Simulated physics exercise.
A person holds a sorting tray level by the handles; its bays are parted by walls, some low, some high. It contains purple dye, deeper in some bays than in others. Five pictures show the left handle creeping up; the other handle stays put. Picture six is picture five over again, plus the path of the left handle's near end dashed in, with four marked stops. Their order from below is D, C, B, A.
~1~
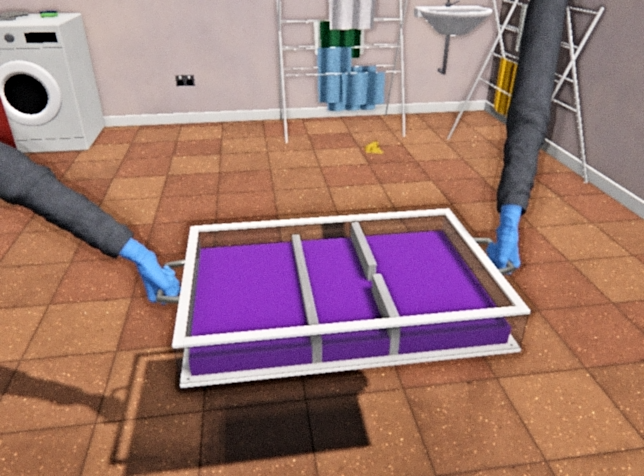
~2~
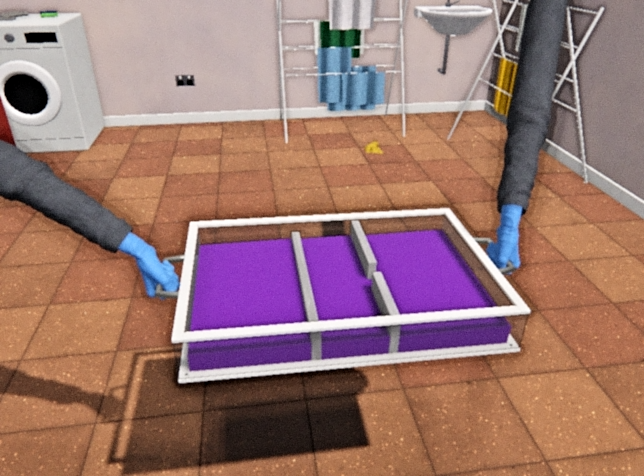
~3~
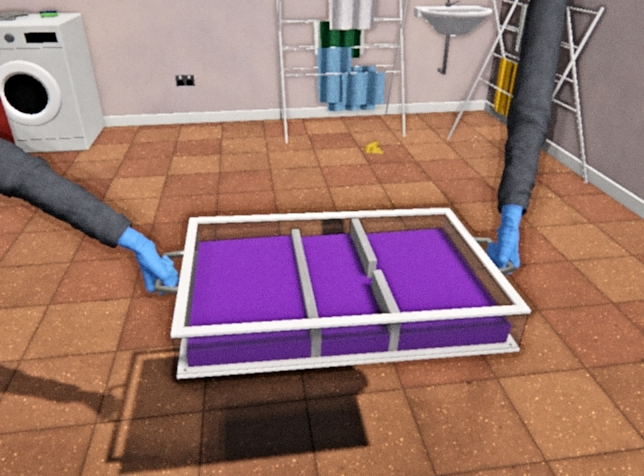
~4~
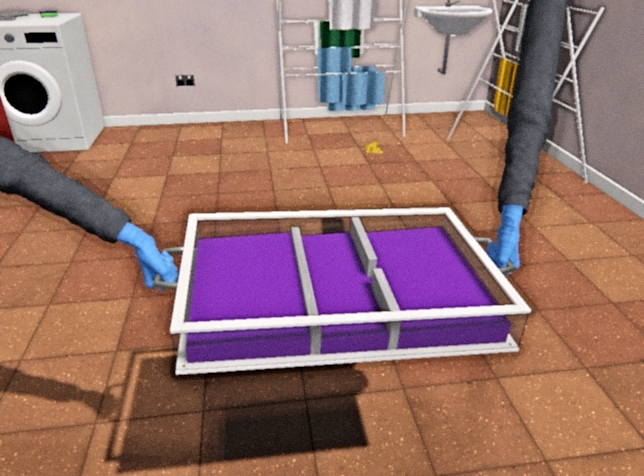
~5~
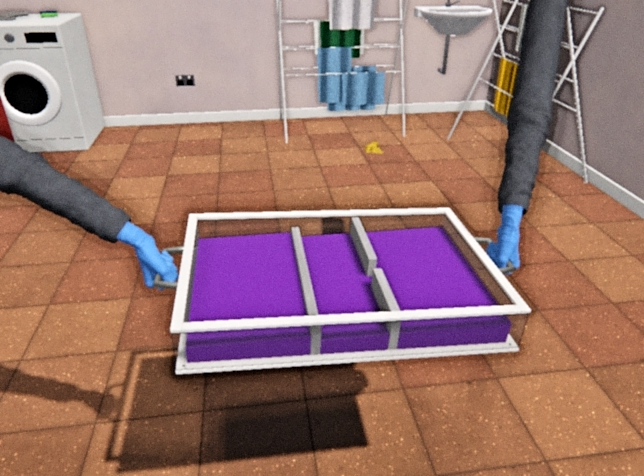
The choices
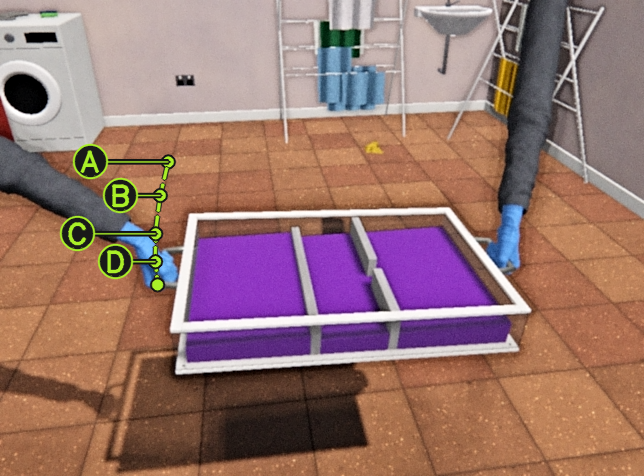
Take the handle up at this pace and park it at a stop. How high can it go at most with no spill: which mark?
C will do.
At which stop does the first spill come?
B it is.
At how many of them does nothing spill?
Two of them.
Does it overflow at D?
No, not at all.
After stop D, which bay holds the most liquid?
That is the right bay.
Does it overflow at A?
Yes, that goes wrong.
On the marked copy, A at (168, 161); B at (160, 195); C at (155, 233); D at (155, 261).
With A, about 36 % goes over the rim.
With B, about 17 % goes over the rim.
With C, nothing spills; the right bay holds the most.
With D, nothing spills; the right bay holds the most.
